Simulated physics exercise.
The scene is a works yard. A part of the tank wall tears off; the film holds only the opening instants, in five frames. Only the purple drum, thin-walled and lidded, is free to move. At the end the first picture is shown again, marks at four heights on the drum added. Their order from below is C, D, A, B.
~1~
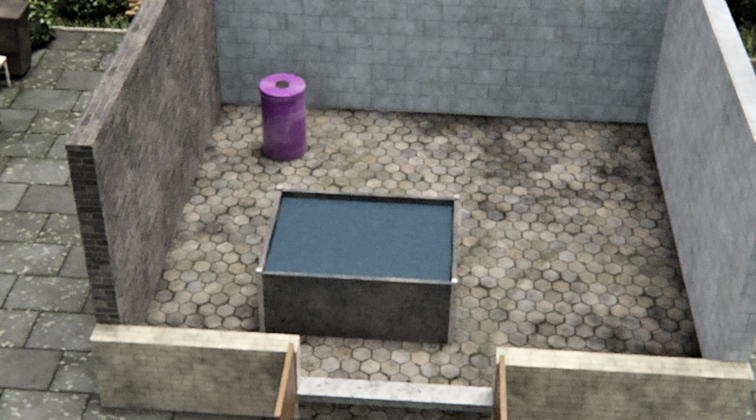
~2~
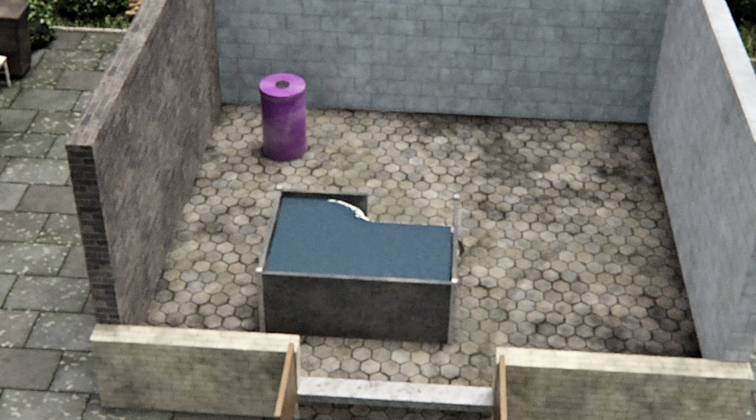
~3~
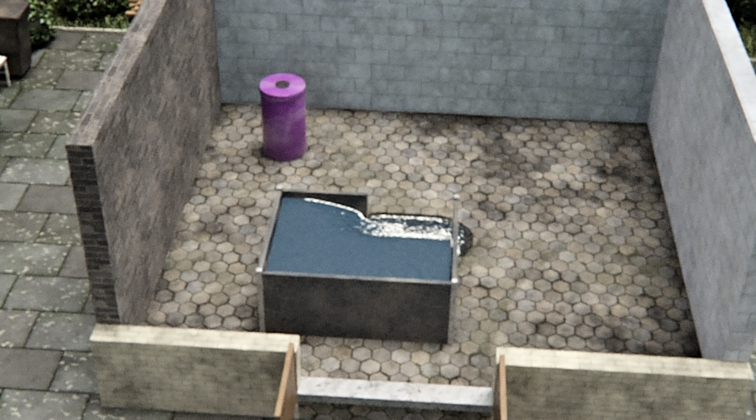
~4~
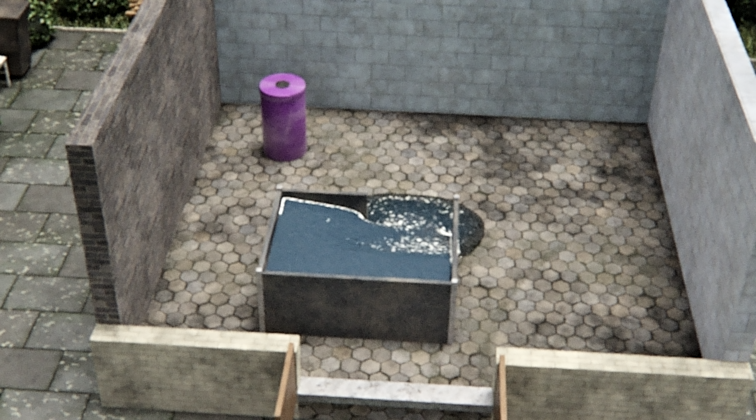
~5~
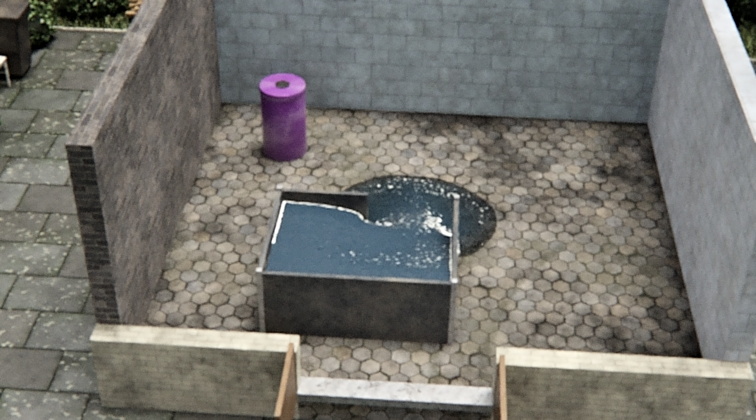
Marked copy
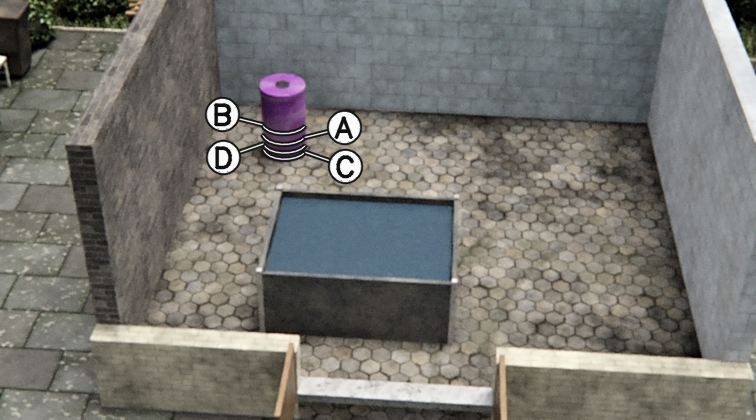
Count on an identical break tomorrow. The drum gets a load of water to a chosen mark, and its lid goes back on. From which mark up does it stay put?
Level D.
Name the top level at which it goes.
Here it is level C.
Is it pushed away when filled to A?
No.
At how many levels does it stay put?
Three.
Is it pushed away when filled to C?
Yes.
On the marked copy, A at (281, 144); B at (281, 133); C at (282, 159); D at (282, 153); from the bottom up C, D, A, B.
With A, it does not move.
With B, it does not move.
With C, it is pushed about its own width away.
With D, it does not move.
